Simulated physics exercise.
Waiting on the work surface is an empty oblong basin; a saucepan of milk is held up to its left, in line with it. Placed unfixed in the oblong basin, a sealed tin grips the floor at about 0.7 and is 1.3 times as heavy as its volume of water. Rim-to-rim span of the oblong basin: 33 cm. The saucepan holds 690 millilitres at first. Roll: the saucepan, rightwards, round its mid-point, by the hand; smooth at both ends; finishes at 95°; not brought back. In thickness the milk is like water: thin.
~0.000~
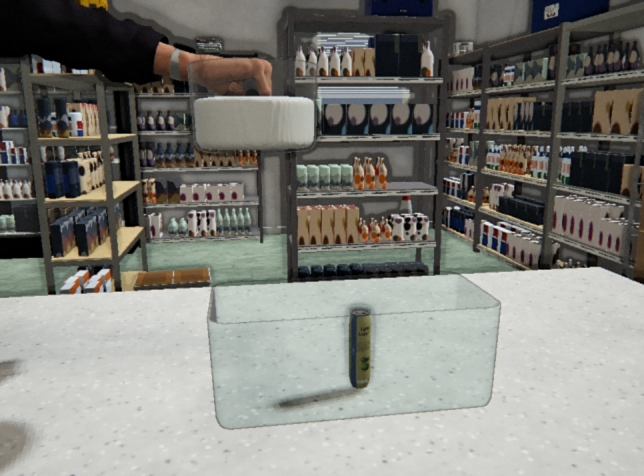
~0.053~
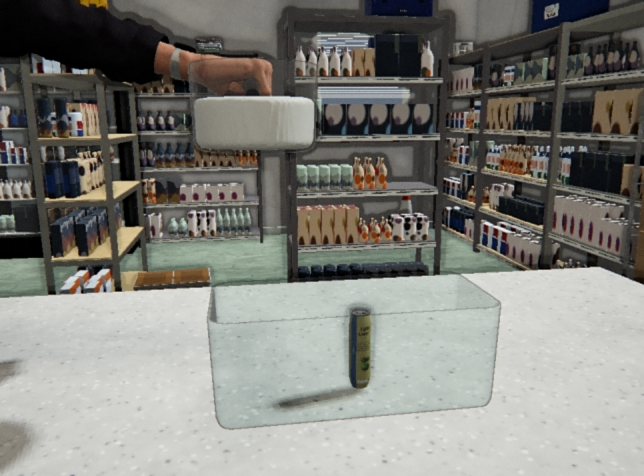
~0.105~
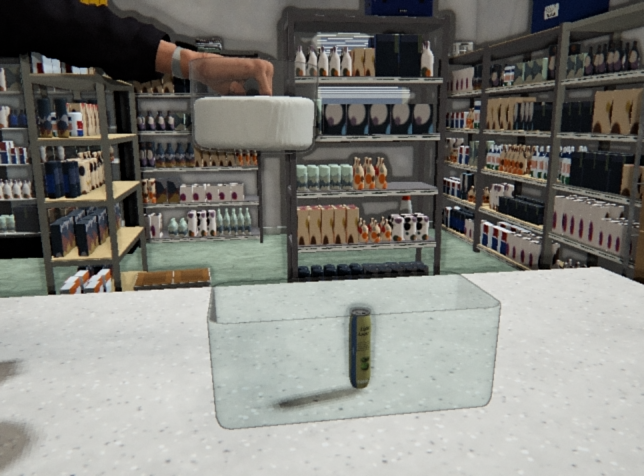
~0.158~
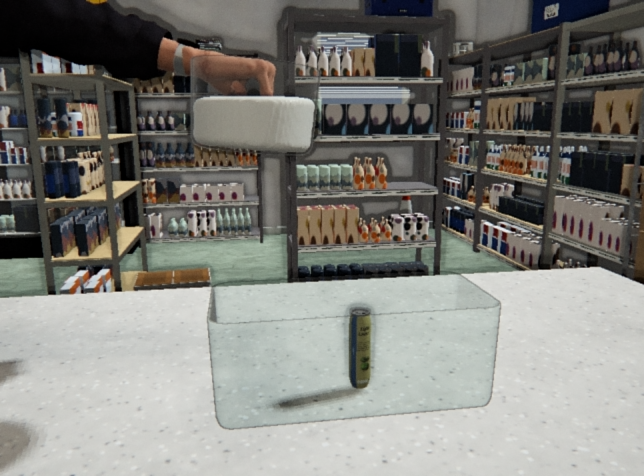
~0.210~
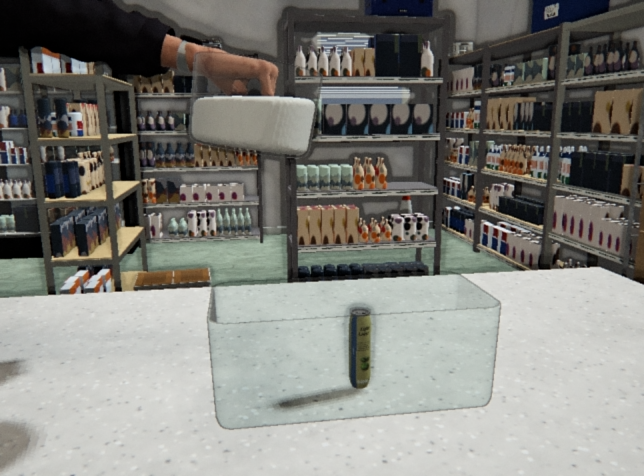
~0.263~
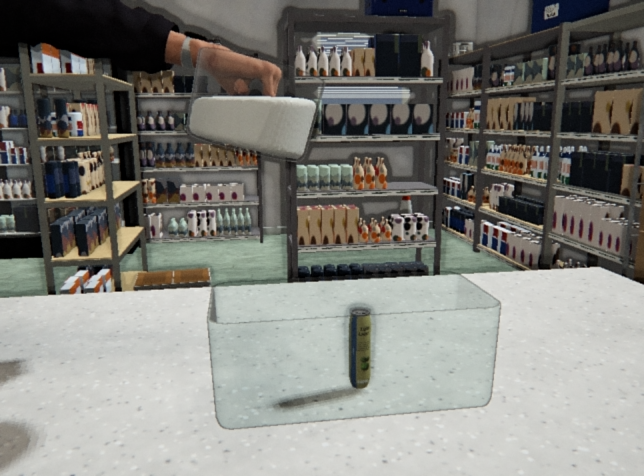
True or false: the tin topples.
False.
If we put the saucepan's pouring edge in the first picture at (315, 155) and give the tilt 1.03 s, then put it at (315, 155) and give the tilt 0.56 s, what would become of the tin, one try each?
In the first try it comes down; in the second it comes down.
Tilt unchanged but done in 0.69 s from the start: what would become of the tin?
Result: Tin upright.
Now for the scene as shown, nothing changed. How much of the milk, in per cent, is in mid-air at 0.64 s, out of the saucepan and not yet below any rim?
20 per cent.
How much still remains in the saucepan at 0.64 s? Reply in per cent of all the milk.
Roughly 80 percent.
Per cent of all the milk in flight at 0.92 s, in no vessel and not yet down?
Estimated airborne part: Roughly 30 per cent.
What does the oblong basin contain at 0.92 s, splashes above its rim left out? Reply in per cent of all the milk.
About 42 per cent.
By 0.64 s the tilt is 66° and 80 per cent is still to pour; the tin stands where it began.
By 0.92 s the tilt is 92° and 28 per cent is still to pour; the tin stands where it began.
By 1.21 s the tilt is 95° and 6 per cent is still to pour; the tin stands where it began.
By 1.53 s the tilt is 95° and 1 per cent is still to pour; the tin stands where it began.
At rest the tin stands where it began.
